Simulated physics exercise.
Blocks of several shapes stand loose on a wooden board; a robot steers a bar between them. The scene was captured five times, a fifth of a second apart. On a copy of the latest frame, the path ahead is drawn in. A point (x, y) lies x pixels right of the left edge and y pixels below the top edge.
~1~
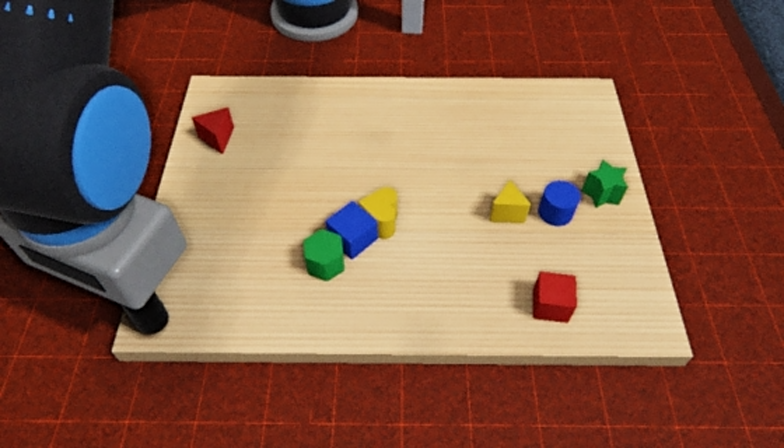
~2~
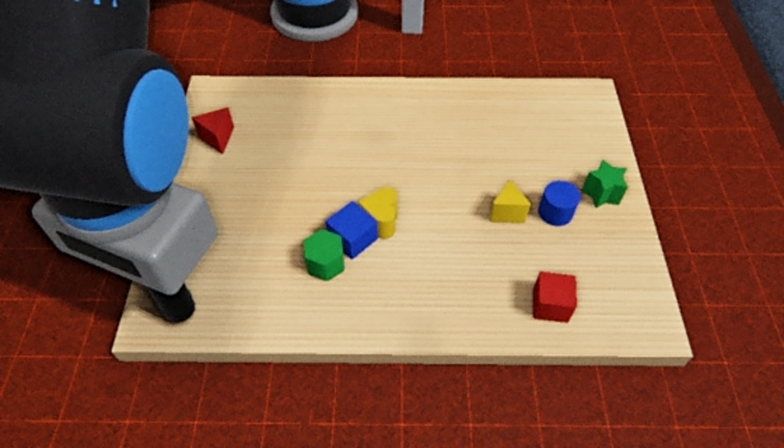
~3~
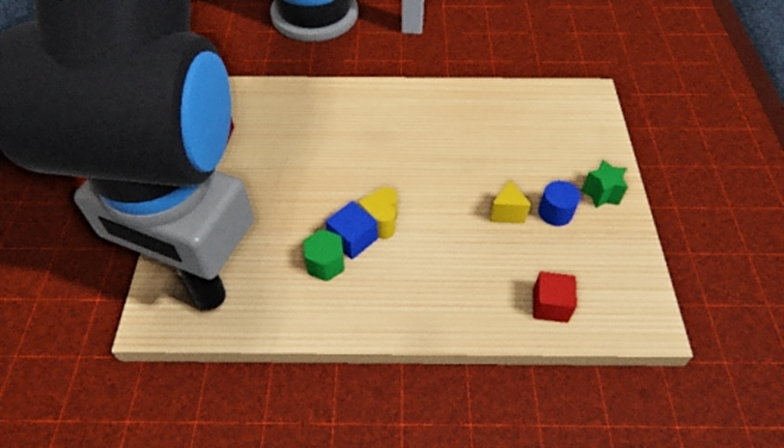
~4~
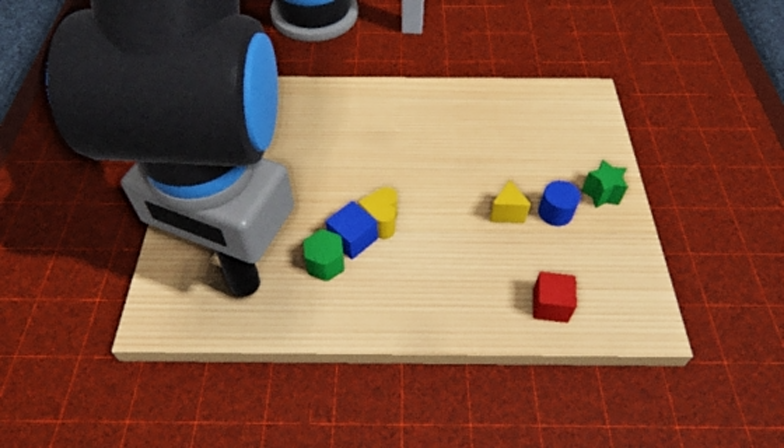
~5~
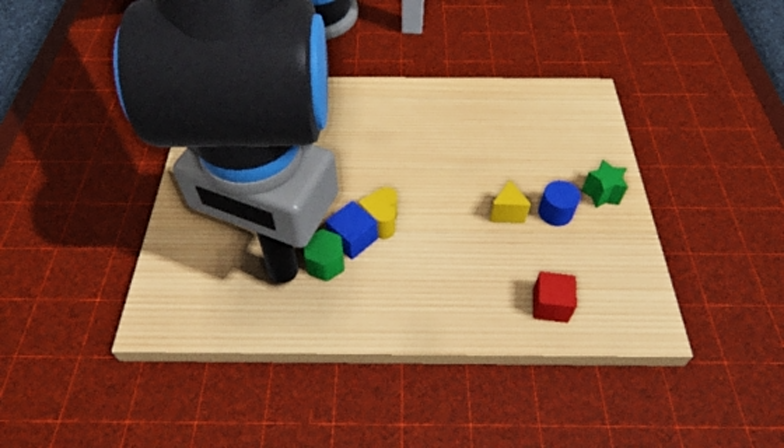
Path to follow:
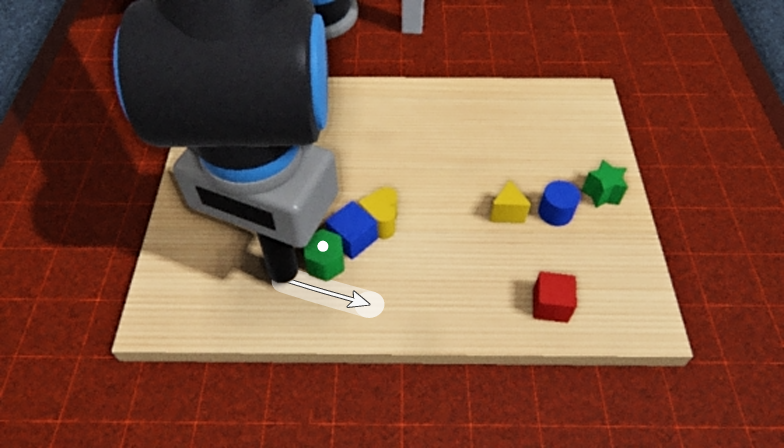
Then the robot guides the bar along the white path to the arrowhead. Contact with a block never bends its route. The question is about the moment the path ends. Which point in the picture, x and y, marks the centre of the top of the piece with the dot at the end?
The middle of its upper face will lie at (345, 250).
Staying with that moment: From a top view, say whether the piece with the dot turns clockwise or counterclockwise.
It spins anti-clockwise.
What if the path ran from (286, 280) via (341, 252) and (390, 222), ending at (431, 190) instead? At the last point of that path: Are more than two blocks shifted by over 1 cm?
That would be a yes.
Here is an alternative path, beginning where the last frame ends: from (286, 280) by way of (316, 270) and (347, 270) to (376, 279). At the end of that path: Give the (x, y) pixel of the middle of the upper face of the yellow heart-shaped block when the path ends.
In the picture, that point is around (396, 186).
Drawn move, from (286, 280) directly to (369, 304); the dot is on the green six-sided block.
On the path given first. Halfway along, bar at (326, 285); green six-sided block at (339, 247), turned 45° anticlockwise; blue square block at (356, 215); yellow heart-shaped block at (386, 199).
At the end, bar at (369, 296); green six-sided block at (345, 250), turned 70° anticlockwise; blue square block at (356, 214); yellow heart-shaped block at (386, 199).
